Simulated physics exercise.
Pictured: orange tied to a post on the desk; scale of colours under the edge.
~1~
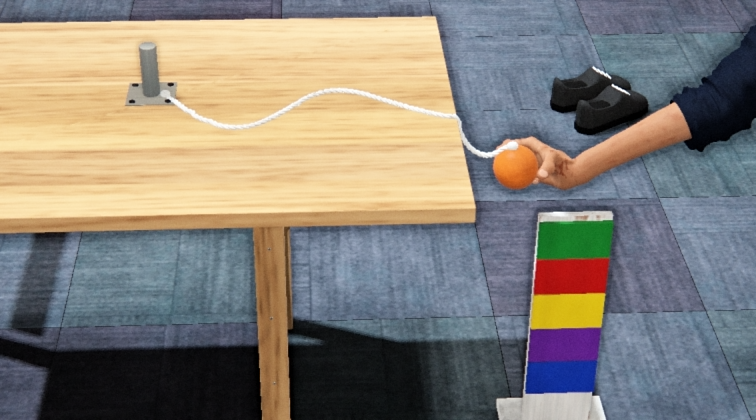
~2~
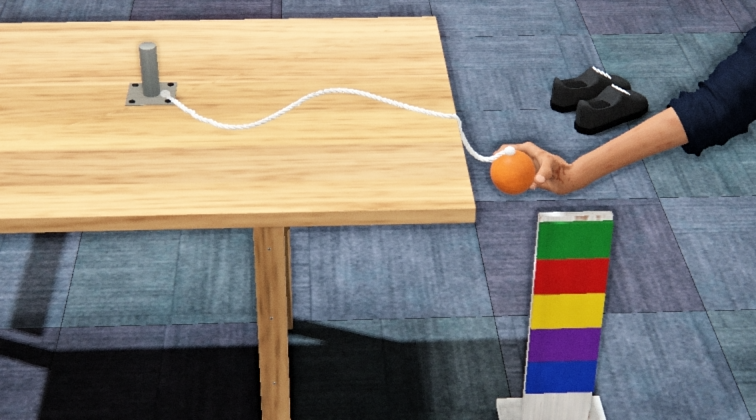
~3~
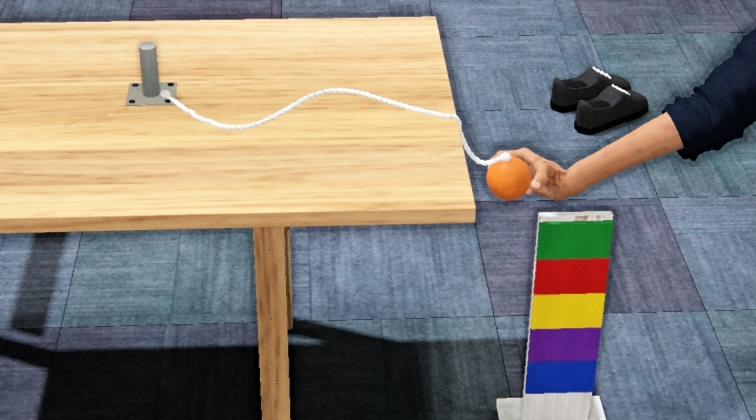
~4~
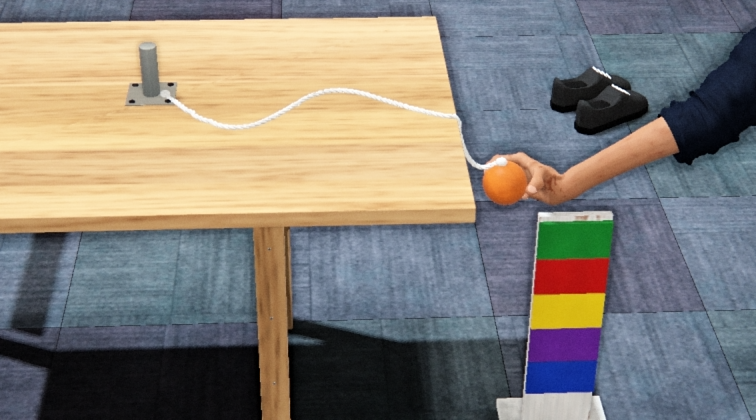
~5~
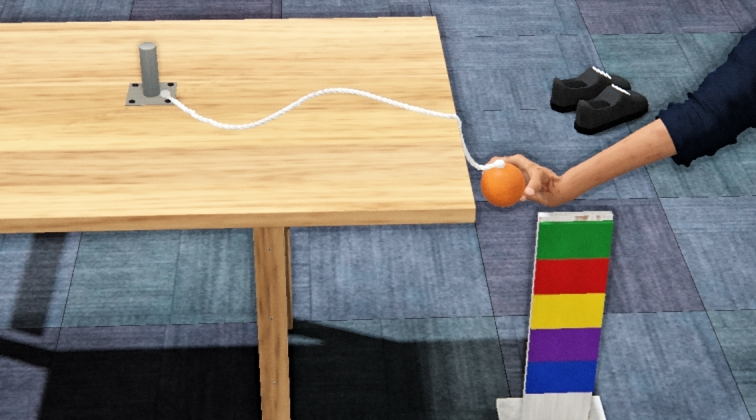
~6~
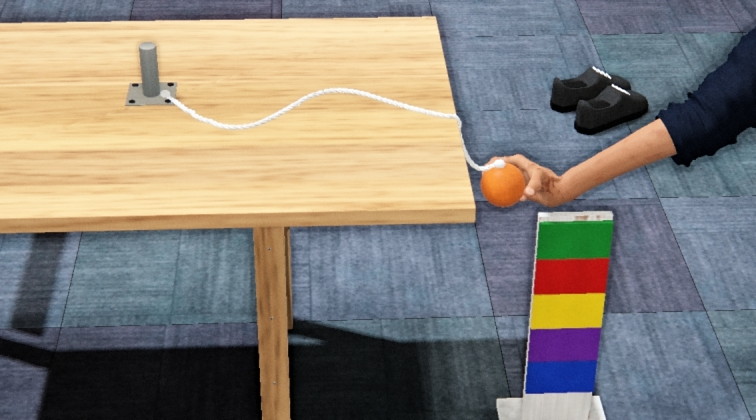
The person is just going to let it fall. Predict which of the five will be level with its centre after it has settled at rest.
I predict red.
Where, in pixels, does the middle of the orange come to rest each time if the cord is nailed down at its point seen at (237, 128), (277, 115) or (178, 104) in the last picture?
In order of the tries: About (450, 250), about (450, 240), about (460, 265).
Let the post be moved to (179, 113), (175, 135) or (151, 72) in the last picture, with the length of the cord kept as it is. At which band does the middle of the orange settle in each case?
Result 1: Yellow. Result 2: Yellow. Result 3: Red.
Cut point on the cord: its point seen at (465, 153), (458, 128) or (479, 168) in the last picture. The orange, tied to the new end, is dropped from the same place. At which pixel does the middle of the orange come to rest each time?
Roughly at (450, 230) for the first, (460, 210) for the second and (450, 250) for the third.
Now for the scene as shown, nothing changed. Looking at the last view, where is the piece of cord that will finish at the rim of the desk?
It is around (391, 102).
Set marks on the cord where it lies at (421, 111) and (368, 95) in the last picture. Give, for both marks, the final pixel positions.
Near (458, 151) and (432, 113).
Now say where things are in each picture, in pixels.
In the first frame, orange (516, 167); green (575, 242); red (571, 278); yellow (568, 312); purple (565, 346); blue (561, 378).
In the second frame, orange (513, 172); cord through (184, 108) (248, 127) (307, 98) (379, 99) (453, 119).
In the third frame, orange (509, 179).
In the fourth frame, orange (505, 183); cord through (184, 108) (248, 127) (307, 98) (379, 99) (453, 119).
In the fifth frame, orange (503, 185).
In the sixth frame, orange (503, 185); cord through (184, 108) (248, 127) (307, 98) (379, 99) (453, 119).
Early on, orange near (463, 254); level with red.
Midway, orange near (440, 267); level with red.
Finally, orange near (459, 272); level with red. The red one.
